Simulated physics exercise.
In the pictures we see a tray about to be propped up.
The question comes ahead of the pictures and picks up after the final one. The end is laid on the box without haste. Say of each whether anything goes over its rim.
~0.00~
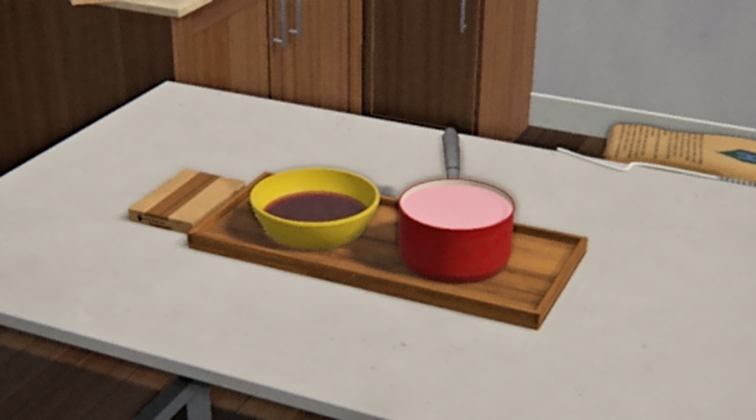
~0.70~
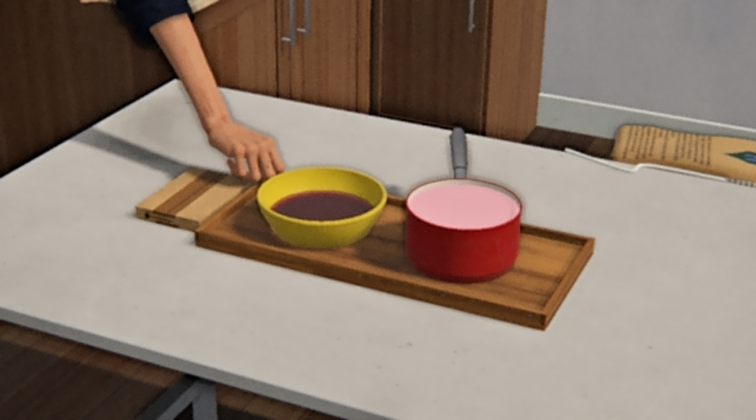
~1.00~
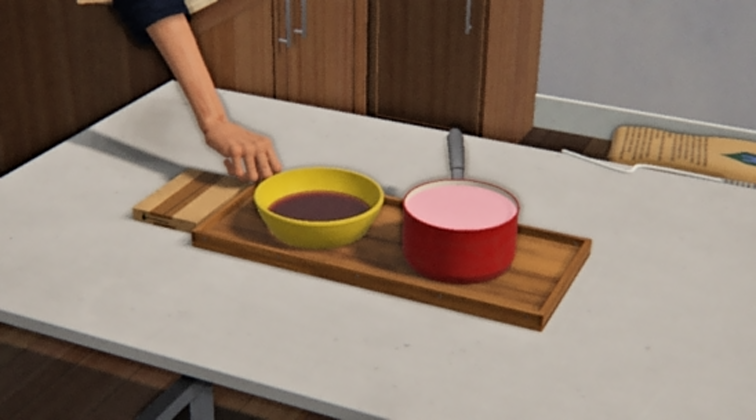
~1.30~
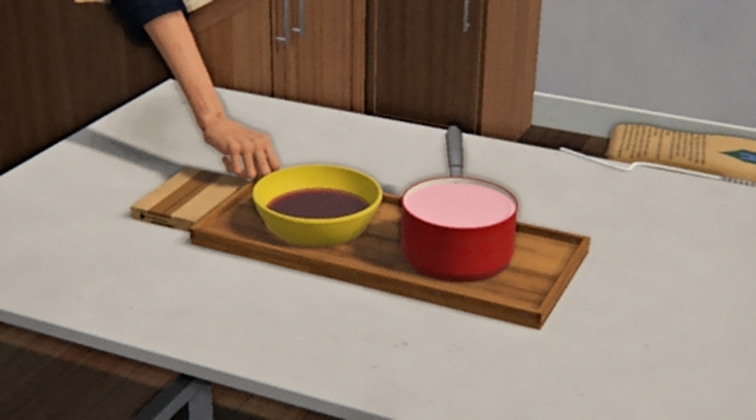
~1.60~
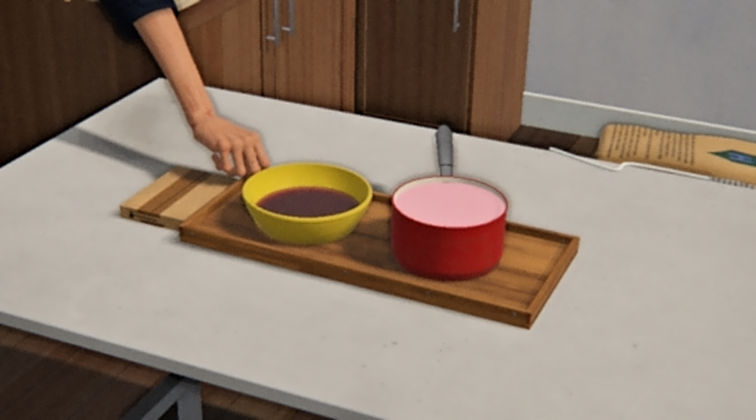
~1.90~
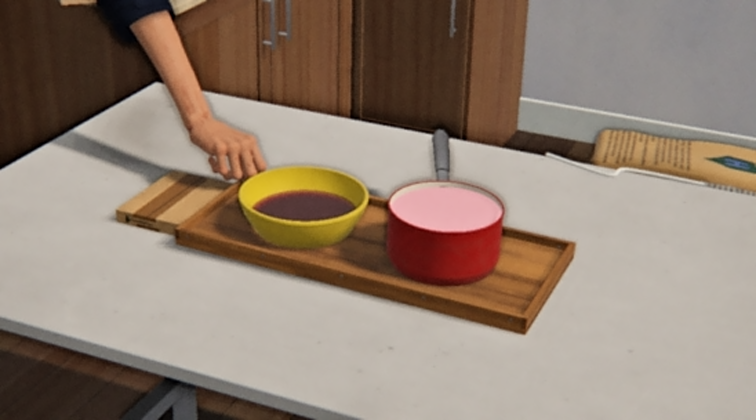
On the left the dish holds, on the right the saucepan holds.
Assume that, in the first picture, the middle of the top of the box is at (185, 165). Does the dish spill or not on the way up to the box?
It survives.
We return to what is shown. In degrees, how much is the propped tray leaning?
Roughly 3 degrees.
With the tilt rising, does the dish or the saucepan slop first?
I'd go with the right one.
After 2.6 s, the tray slopes by about 2°; dish, all is still inside; saucepan, all is still inside.
After 3.4 s, the tray slopes by about 3°; dish, all is still inside; saucepan, all is still inside.
After 4.6 s, the tray slopes by about 3°, resting on the box; dish, all is still inside; saucepan, all is still inside.
